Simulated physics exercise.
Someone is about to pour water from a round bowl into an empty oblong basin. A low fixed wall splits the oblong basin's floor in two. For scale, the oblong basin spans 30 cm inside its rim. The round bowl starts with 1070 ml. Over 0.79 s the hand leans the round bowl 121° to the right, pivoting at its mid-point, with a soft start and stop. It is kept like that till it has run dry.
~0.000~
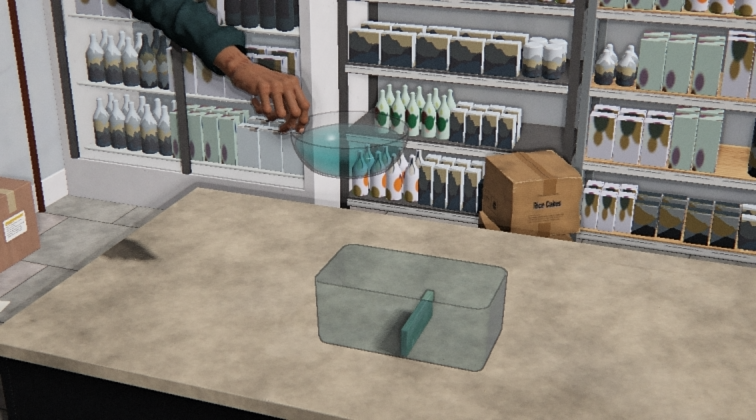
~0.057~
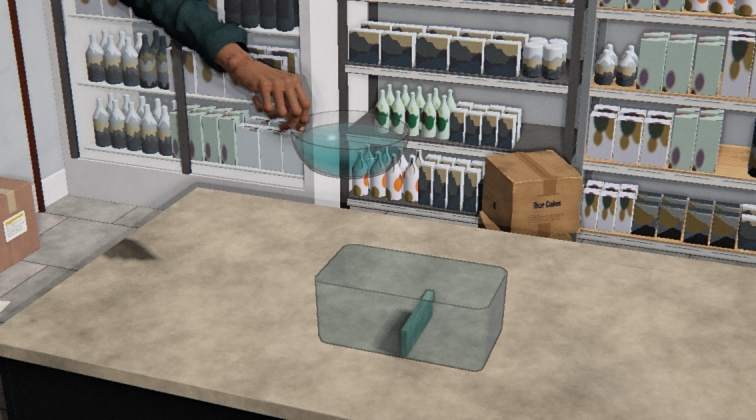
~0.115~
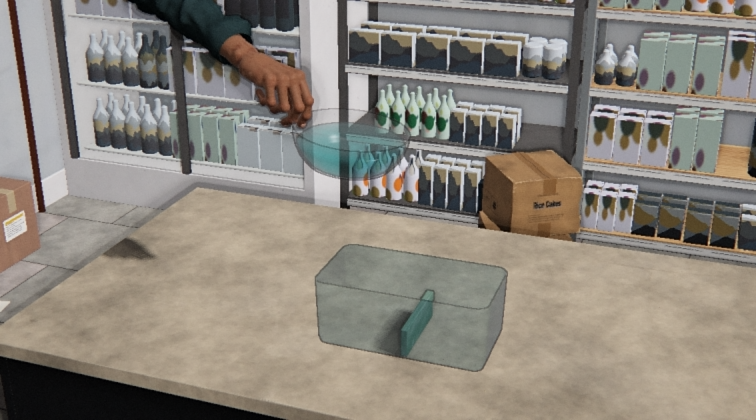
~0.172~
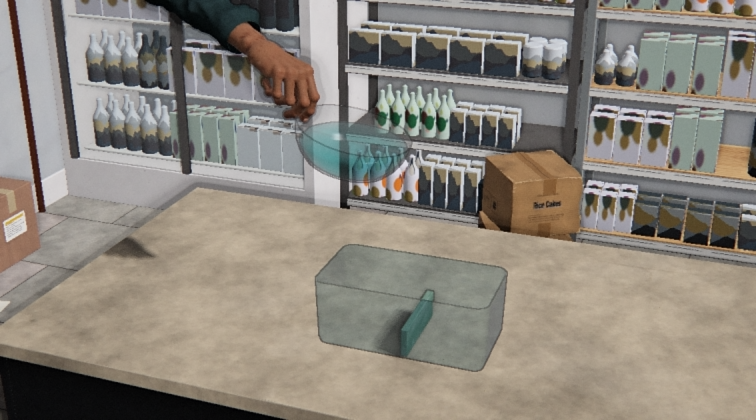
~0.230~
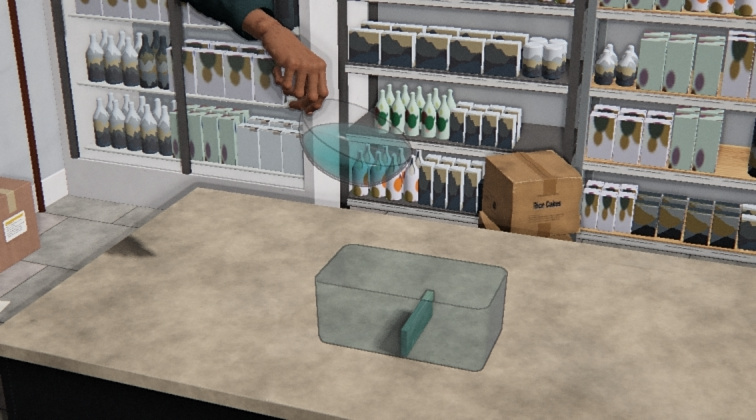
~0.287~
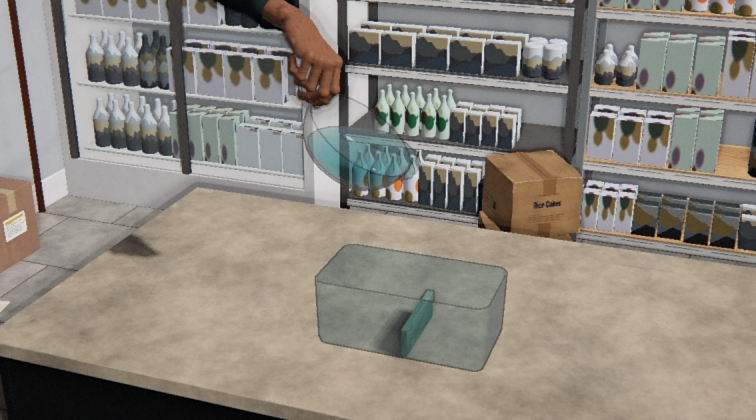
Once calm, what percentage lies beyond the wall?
About 55 per cent.
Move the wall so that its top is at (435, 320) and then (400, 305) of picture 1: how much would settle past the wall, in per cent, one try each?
In turn about 40 and 70 per cent.
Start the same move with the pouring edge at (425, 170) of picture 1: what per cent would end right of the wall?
Then about 60 per cent.
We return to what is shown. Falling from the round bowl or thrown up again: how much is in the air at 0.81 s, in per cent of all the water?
Some 26 per cent.
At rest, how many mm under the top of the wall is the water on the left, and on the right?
Left about 34 mm, right about 22 mm.
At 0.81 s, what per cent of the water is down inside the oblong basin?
About 72 per cent.
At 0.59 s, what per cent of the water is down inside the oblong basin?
Near 52 in a hundred.
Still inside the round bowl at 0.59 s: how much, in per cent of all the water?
Near 3 in a hundred.
After 0.59 s the tilt is 103° and 3 per cent is still to pour, 0 is left of the wall and 52 right of it.
After 0.81 s the tilt is 121° and 0 per cent is still to pour, 24 is left of the wall and 48 right of it.
After 1.04 s the tilt is 121° and 0 per cent is still to pour, 30 is left of the wall and 63 right of it.
After 1.29 s the tilt is 121° and 0 per cent is still to pour, 36 is left of the wall and 56 right of it.
In the end 38 per cent lies left of the wall, 55 right of it and 7 outside.
